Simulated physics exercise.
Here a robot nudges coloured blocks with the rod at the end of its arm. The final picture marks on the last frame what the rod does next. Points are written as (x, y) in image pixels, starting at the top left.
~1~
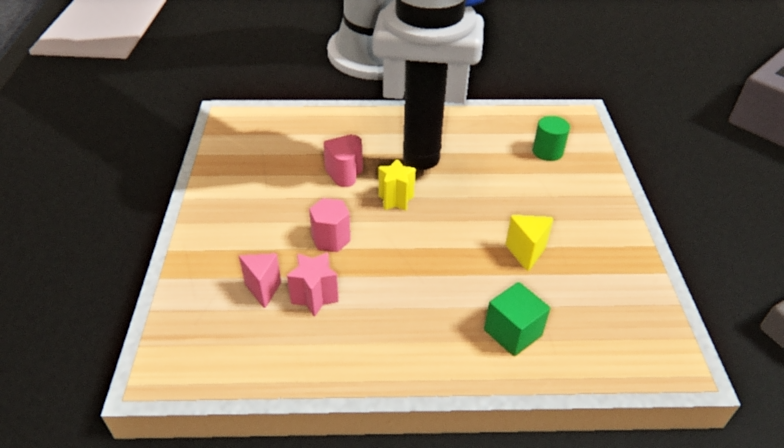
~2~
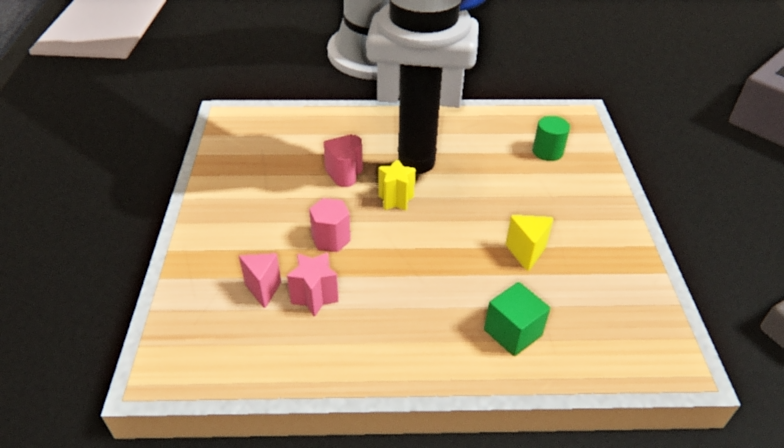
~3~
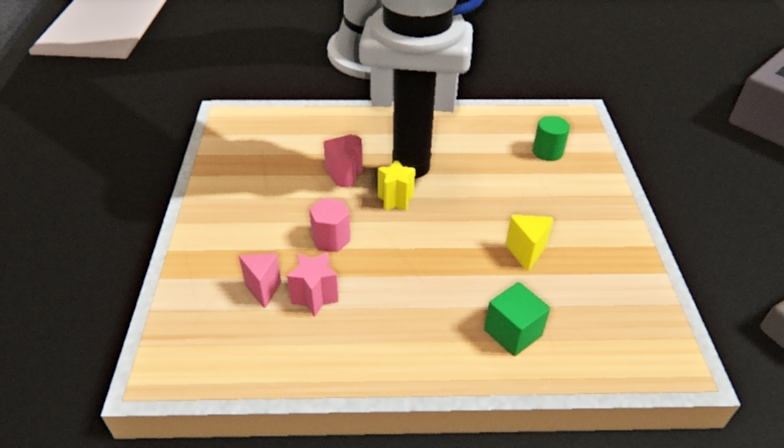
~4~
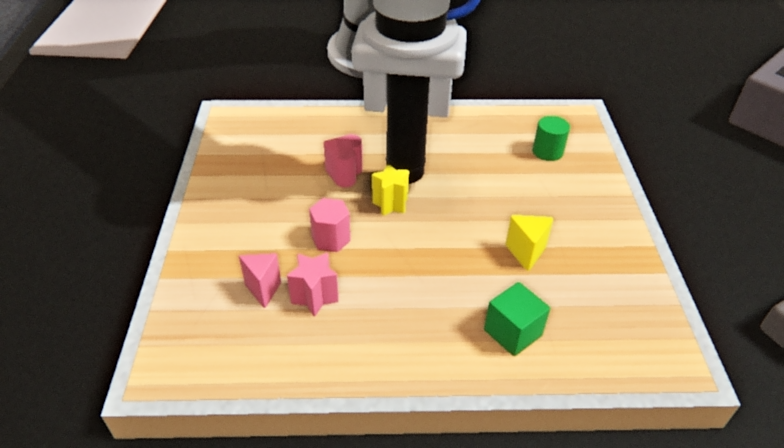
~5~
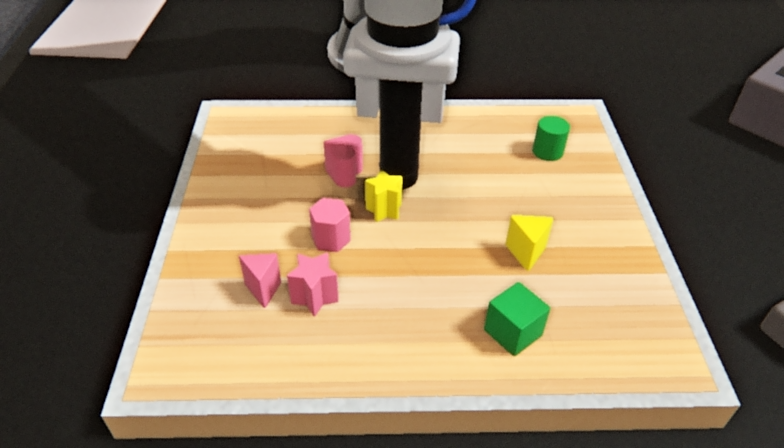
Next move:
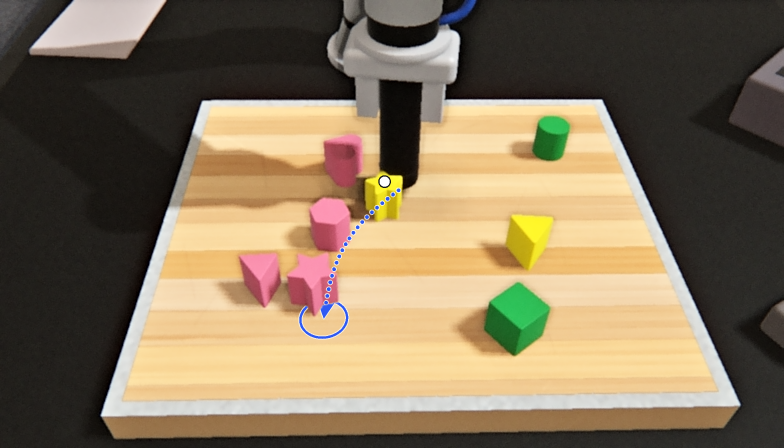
A robot arm moves its black rod down and left, nudging the yellow star-shaped block slightly.
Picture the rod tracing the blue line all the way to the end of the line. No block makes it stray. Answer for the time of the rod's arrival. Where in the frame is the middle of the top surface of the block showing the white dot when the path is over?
It is going to be at (295, 318).
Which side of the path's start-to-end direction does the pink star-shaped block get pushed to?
It slides leftward.
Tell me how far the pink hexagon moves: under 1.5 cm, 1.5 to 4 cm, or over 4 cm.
It ends over 4 cm away.
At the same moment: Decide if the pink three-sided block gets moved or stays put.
It will end up elsewhere.
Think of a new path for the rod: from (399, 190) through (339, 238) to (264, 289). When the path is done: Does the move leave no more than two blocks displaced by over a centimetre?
The answer is no.
Path on the board, from (399, 190) by way of (362, 223) and (335, 266) to (324, 318); the dot is on the yellow star-shaped block.
On the path given first. One third of the way, rod (361, 211); pink hexagon (308, 226); yellow star-shaped block (344, 217).
Two thirds of the way, rod (334, 254); pink three-sided block (246, 268), turned 20° anticlockwise; pink star-shaped block (303, 290); pink hexagon (278, 246), turned 60° clockwise; yellow star-shaped block (315, 263).
At the end, rod (323, 307); pink three-sided block (246, 268), turned 20° anticlockwise; pink star-shaped block (277, 348); pink hexagon (278, 246), turned 60° clockwise; yellow star-shaped block (295, 318).
